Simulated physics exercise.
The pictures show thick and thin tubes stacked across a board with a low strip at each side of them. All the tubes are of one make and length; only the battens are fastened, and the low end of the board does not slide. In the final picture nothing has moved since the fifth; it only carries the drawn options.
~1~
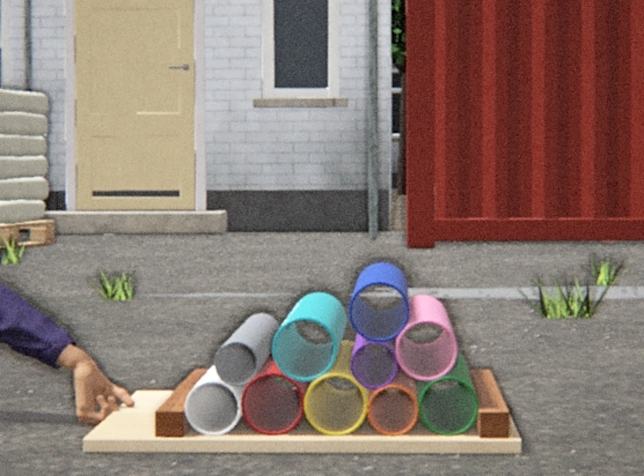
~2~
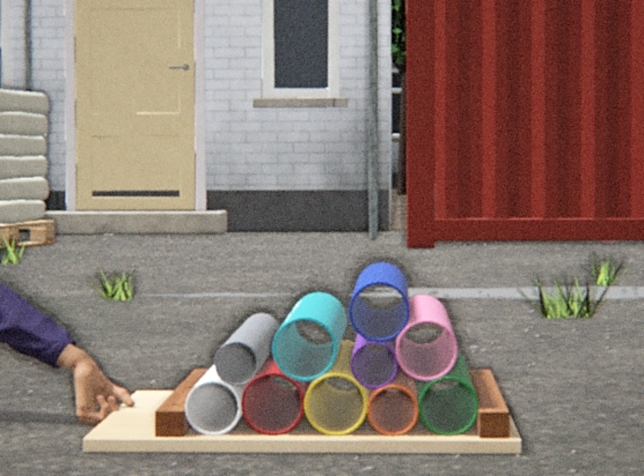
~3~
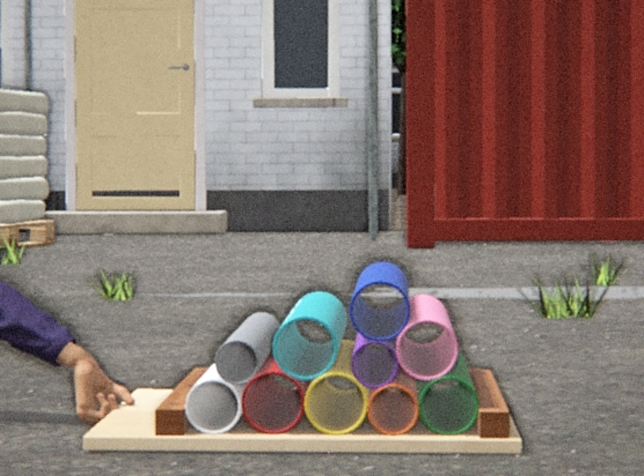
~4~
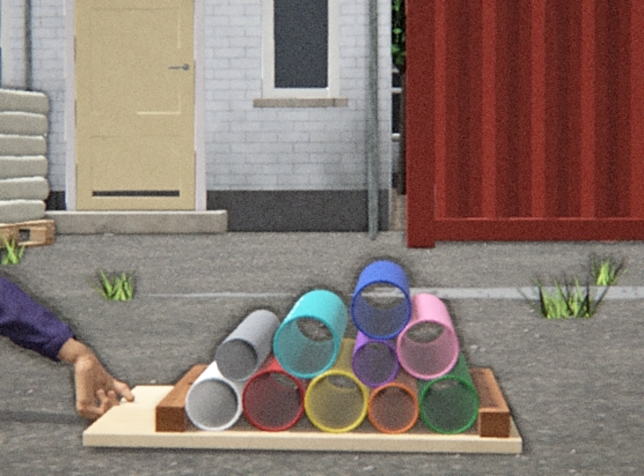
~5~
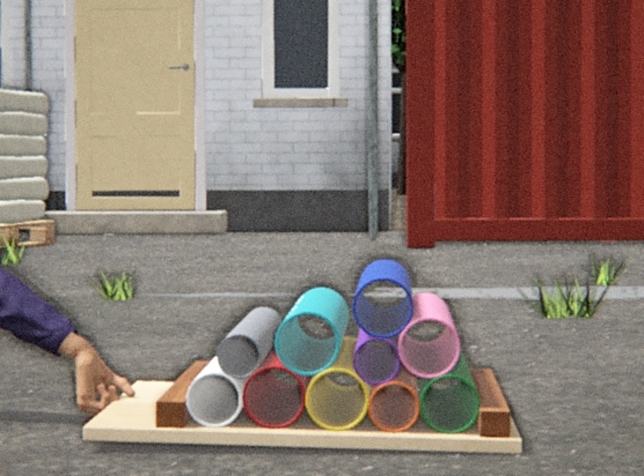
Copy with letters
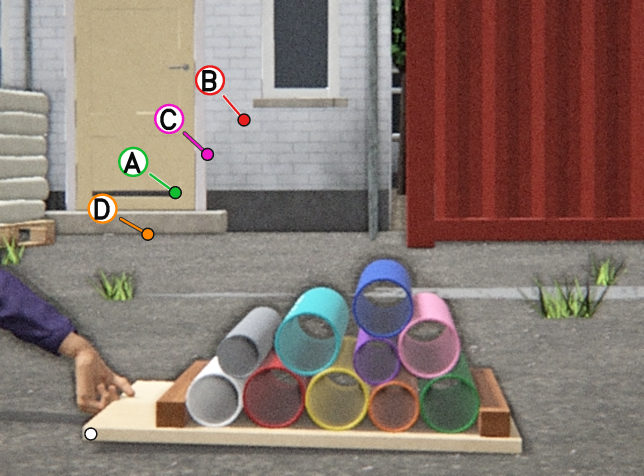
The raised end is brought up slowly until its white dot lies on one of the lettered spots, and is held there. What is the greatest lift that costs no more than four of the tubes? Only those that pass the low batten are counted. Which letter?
The last mark within the limit is A.
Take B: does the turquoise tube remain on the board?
No.
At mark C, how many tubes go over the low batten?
It comes to five.
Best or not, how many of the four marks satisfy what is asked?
Two of the four.
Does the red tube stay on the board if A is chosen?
Yes, with A.
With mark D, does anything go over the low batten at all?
At D: Yes.
On the copy, A at (176, 193); B at (244, 120); C at (207, 155); D at (148, 234); the white dot at (91, 434).
On A. First, board at 20°.
Then, board at 36°.
Finally, board at 36°, four over the low batten (purple, pink, turquoise, blue).
By contrast, B five over the low batten; C five over the low batten; D four over the low batten (purple, pink, turquoise, blue).
